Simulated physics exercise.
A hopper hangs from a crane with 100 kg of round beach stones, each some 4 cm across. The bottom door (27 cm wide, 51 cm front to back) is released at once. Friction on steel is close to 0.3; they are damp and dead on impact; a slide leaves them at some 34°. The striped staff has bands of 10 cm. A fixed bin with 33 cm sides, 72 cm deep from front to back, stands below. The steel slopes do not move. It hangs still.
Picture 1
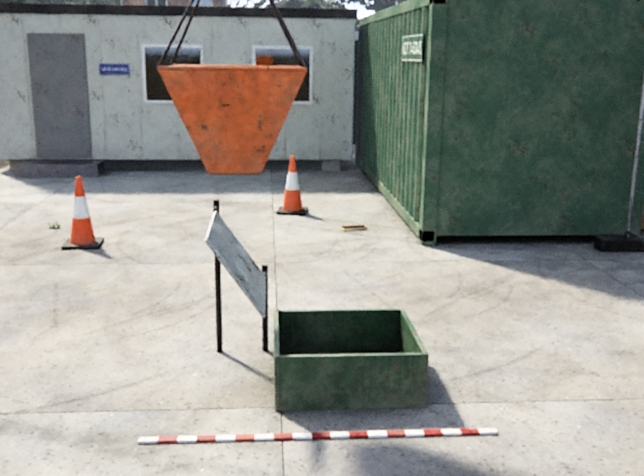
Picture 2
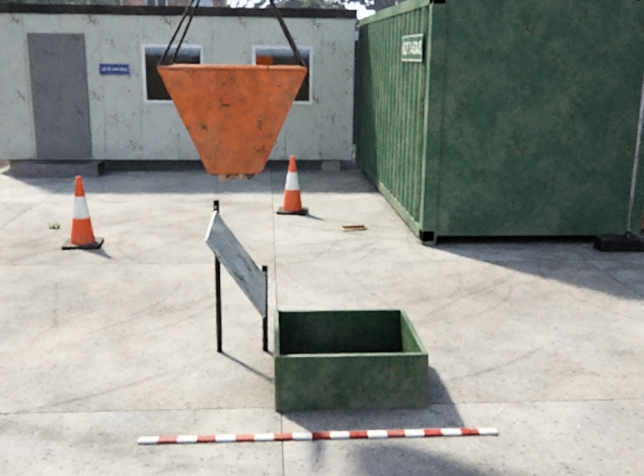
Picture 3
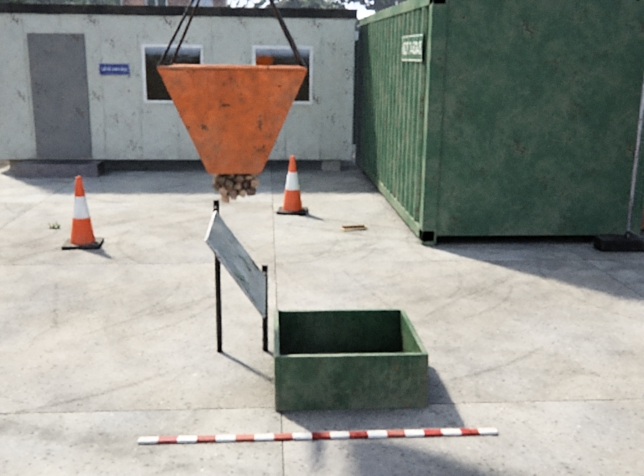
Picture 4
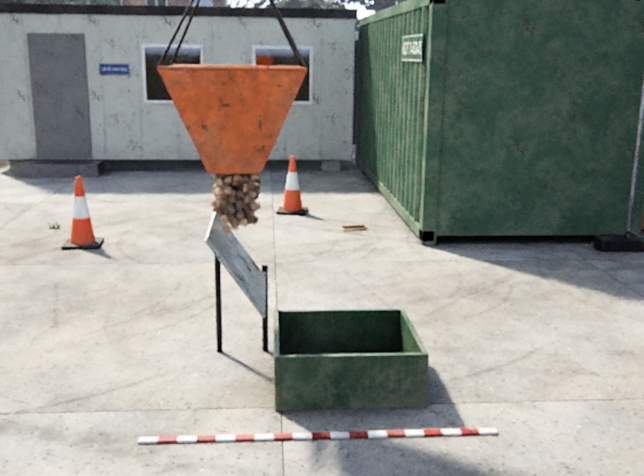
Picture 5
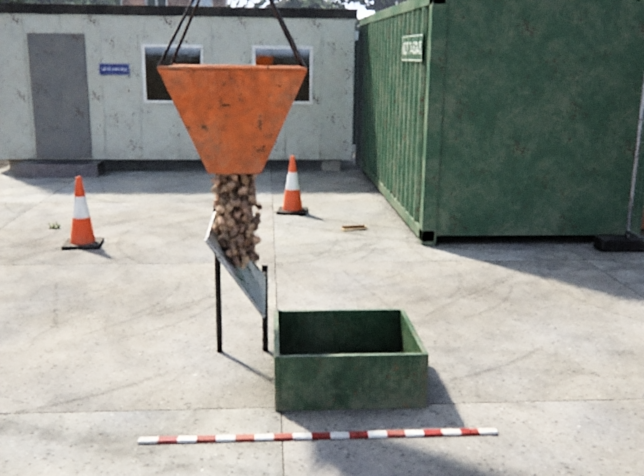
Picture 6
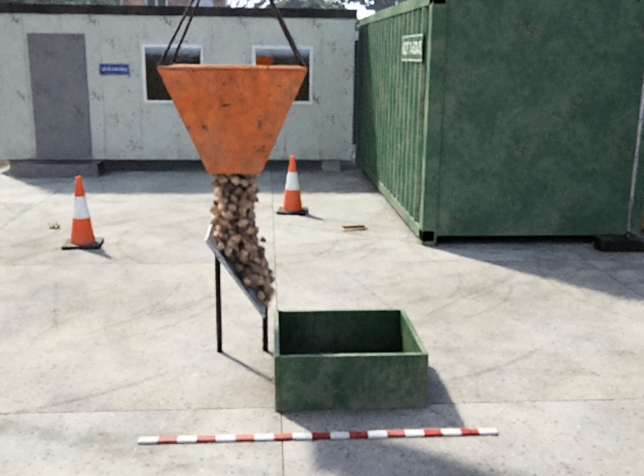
An orange hopper hangs still while round stones pour out and slide down a steel slope.
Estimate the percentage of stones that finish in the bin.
Close to 91 in a hundred.
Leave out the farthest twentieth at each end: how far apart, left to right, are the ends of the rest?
Roughly 70 cm.
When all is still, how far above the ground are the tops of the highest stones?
Some 20 cm high.
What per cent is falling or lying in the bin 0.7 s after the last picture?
Some 90 per cent.
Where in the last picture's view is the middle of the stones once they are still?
Around (349, 365).
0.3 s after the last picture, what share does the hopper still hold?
It holds some 0 per cent.
Then, 0.3 s after the last picture, 0 % in the hopper, 25 % on the steel, 13 % falling or lying left of the bin, 56 % falling or lying in the bin, 5 % falling or lying beside or right of the bin; the stones farthest right are at (378, 369).
Then, 0.7 s after the last picture, 0 % in the hopper, 91 % falling or lying in the bin, 9 % falling or lying beside or right of the bin; the stones farthest right are at (409, 361).
Then, 1.3 s after the last picture, 0 % in the hopper, 91 % falling or lying in the bin, 9 % falling or lying beside or right of the bin; the stones farthest right are at (451, 352).
Then, 2.2 s after the last picture, 0 % in the hopper, 91 % falling or lying in the bin, 9 % falling or lying beside or right of the bin; the stones farthest right are at (453, 352).
Then, 4.1 s after the last picture, 0 % in the hopper, 91 % in the bin, 9 % beside or right of the bin; the stones farthest right are at (453, 352).
